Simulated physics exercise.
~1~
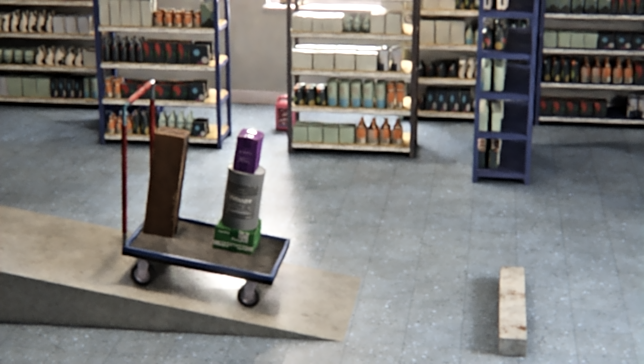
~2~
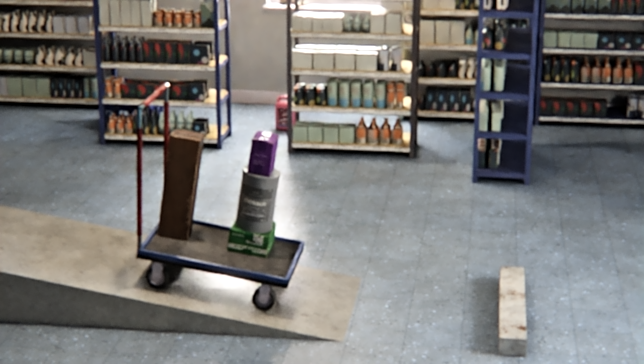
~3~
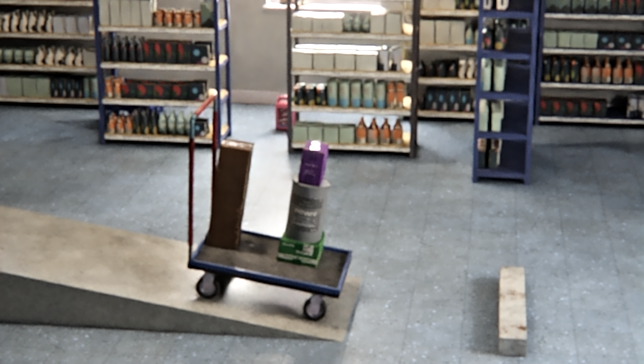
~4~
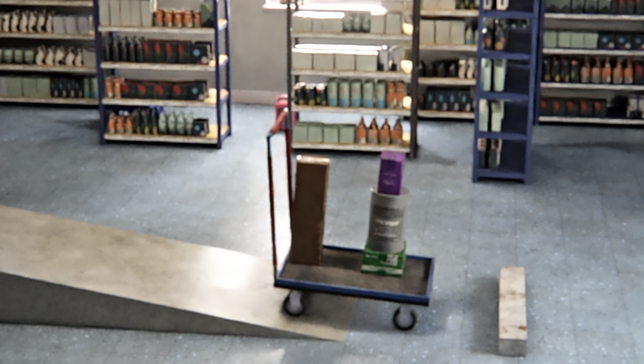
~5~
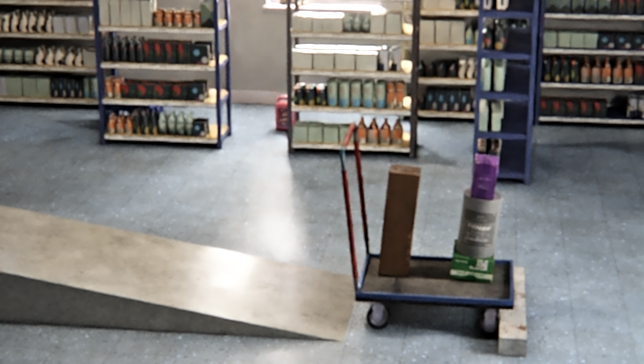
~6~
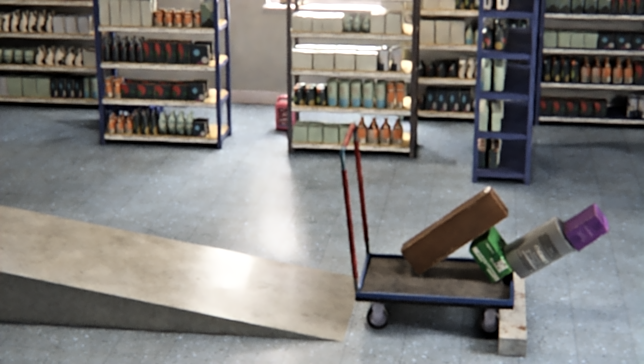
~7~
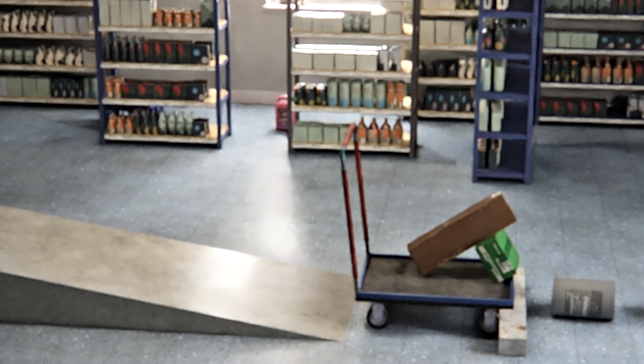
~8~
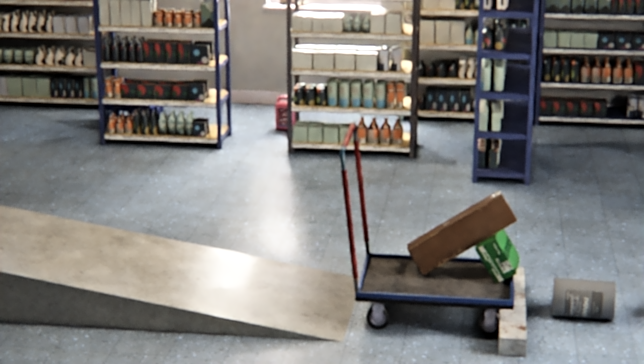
A loaded trolley rolls down a ramp, hits a kerb, and spills a pail and purple box.
